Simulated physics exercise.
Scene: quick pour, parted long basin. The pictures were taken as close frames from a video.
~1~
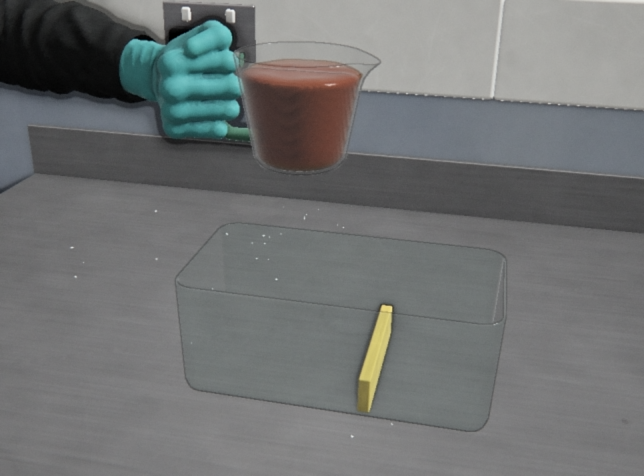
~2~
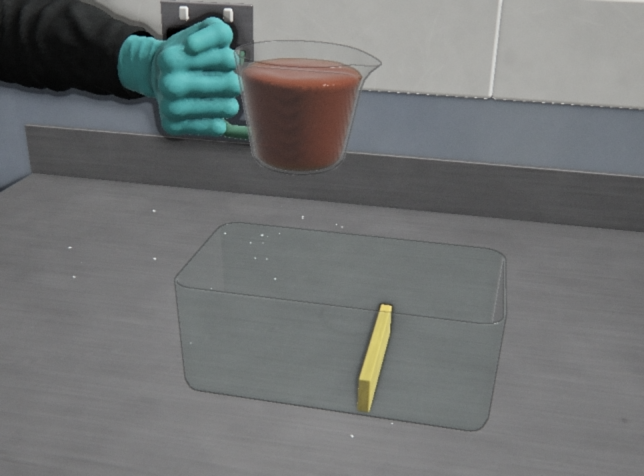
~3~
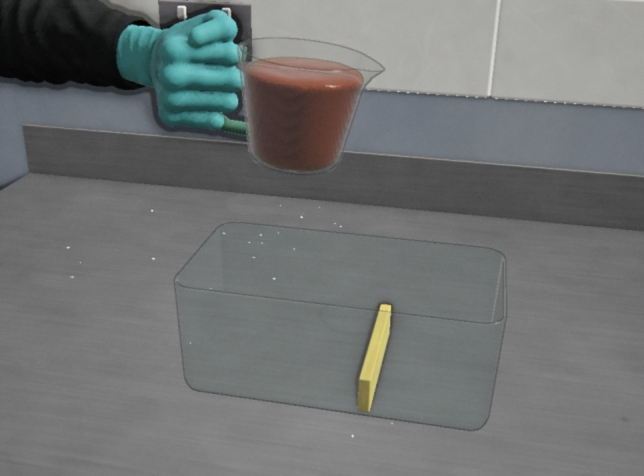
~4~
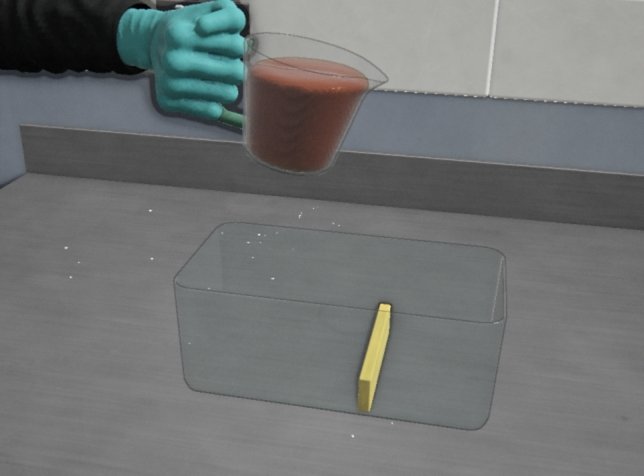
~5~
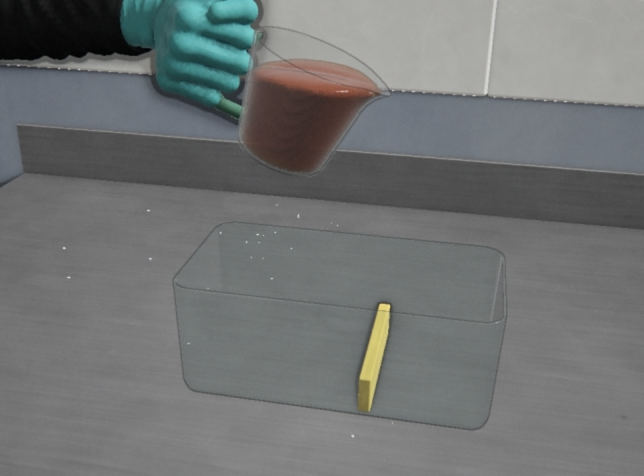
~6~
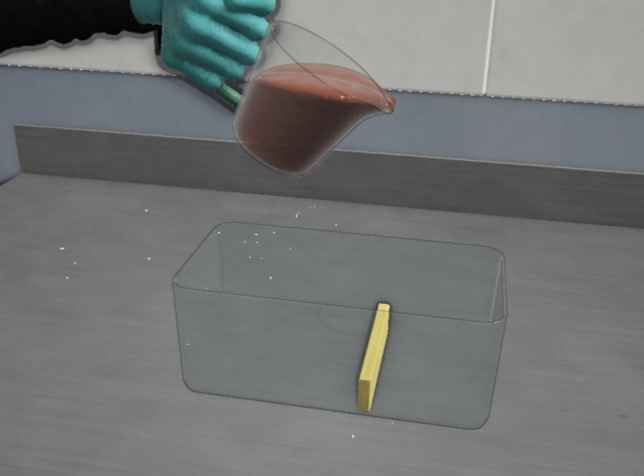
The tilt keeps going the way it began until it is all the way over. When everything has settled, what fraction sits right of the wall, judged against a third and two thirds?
My call is that the right side exceeds two thirds.
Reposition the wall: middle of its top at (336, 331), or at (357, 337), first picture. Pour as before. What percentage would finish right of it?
The first one comes to 85 percent, while the second comes to 85 percent.
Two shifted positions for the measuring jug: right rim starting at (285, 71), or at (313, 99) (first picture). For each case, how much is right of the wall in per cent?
10 and 25 per cent.
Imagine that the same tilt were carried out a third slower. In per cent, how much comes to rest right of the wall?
Share on the right: Some 80 percent.
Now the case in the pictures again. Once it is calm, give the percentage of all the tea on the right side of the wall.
About 80 per cent.
A moment on, the measuring jug is tipped on its side and 41 per cent is still to pour, 0 is left of the wall and 24 right of it.
Next, the measuring jug is tipped right over and 5 per cent is still to pour, 6 is left of the wall and 74 right of it.
Then the measuring jug is tipped right over and 0 per cent is still to pour, 17 is left of the wall and 79 right of it.
Later the measuring jug is tipped right over and 0 per cent is still to pour, 18 is left of the wall and 79 right of it.
Finally, 19 per cent lies left of the wall, 78 right of it and 3 outside.
